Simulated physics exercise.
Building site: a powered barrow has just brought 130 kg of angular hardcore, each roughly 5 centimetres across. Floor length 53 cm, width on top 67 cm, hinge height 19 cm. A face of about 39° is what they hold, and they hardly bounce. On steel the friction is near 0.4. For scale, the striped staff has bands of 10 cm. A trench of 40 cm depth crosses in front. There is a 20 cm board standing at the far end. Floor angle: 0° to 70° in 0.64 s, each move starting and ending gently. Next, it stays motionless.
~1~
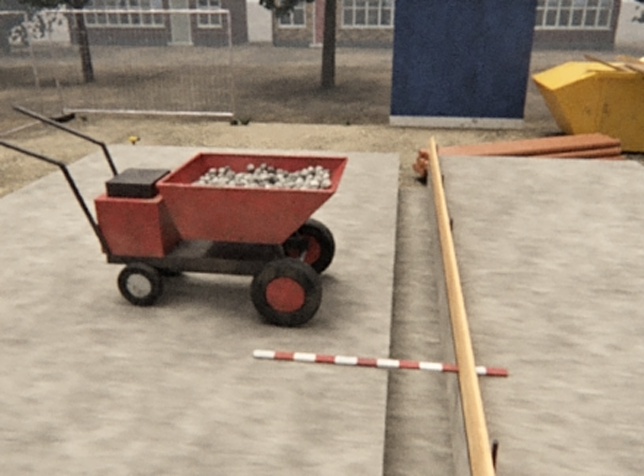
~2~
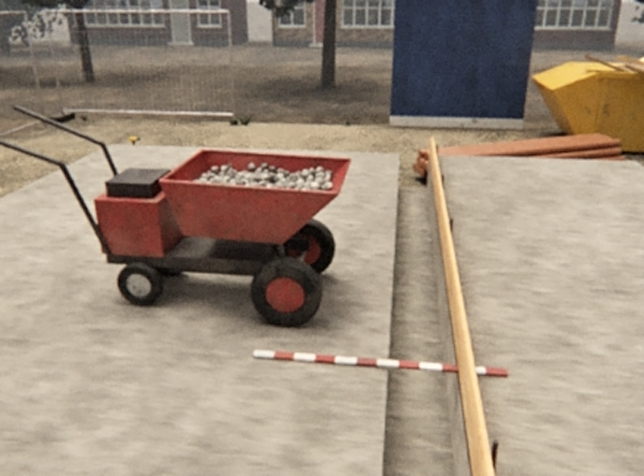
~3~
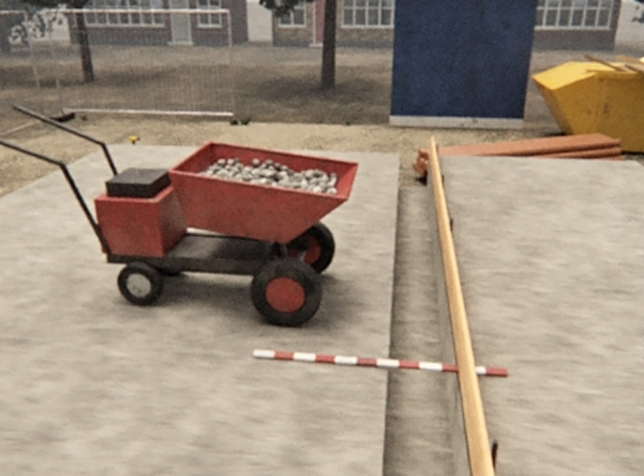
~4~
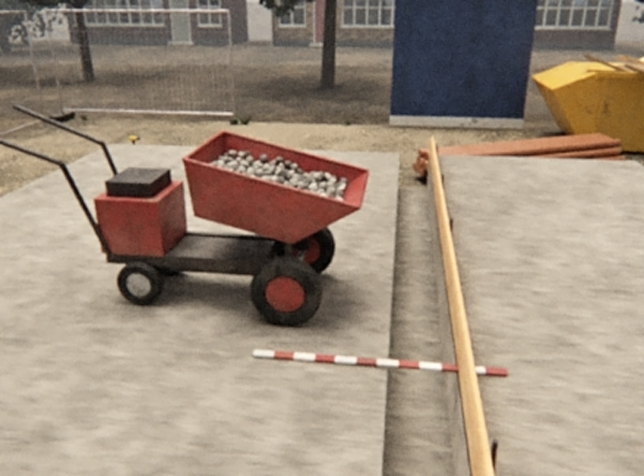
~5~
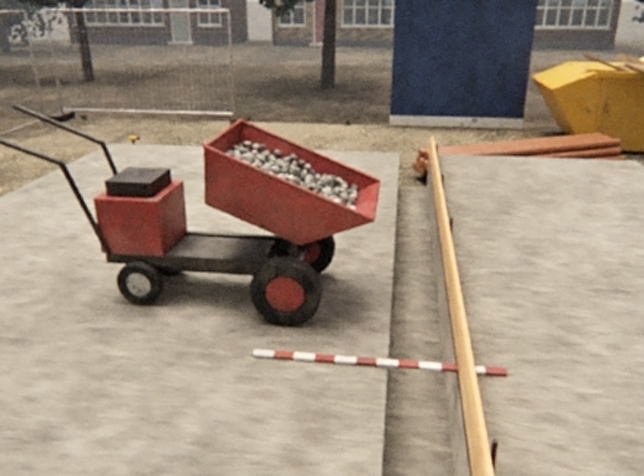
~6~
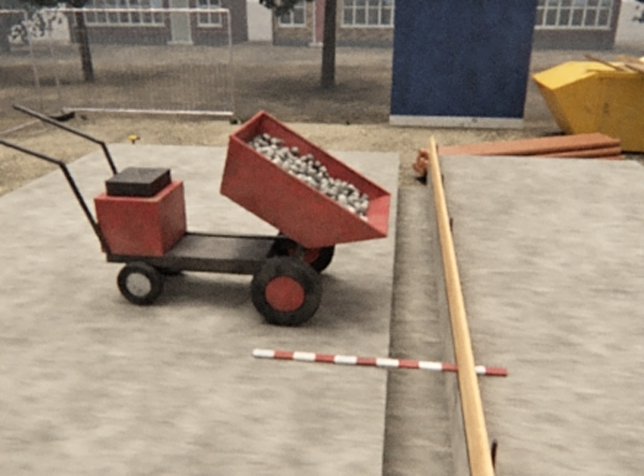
On a building site, a red powered barrow loaded with grey angular stones stands on a concrete slab beside a trench, and its tray gradually tilts towards the right, the rear end rising while the wheels stay still.
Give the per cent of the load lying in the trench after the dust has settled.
Close to 96 in every hundred.
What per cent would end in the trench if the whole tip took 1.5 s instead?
With that timing, about 100 per cent.
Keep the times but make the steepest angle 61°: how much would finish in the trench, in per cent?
Then about 65 per cent.
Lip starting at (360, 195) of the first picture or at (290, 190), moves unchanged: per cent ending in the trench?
First some 55, then 80 per cent.
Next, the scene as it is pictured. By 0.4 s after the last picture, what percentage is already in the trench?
Some 20 per cent.
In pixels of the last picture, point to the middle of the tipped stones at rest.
The tipped stones centre close to (422, 348).
Then, 0.2 s after the last picture the floor is at 59°, 100 % in the tray; the foremost stones are at (395, 256).
Then, 0.4 s after the last picture the floor is at 70°, 78 % in the tray, 22 % in the trench; the foremost stones are at (449, 303).
Then, 0.8 s after the last picture the floor is at 70°, 21 % in the tray, 75 % in the trench, 4 % past the trench; the foremost stones are at (562, 314).
Then, 2.7 s after the last picture the floor is at 70°, 0 % in the tray, 96 % in the trench, 4 % past the trench; the foremost stones are at (618, 316).
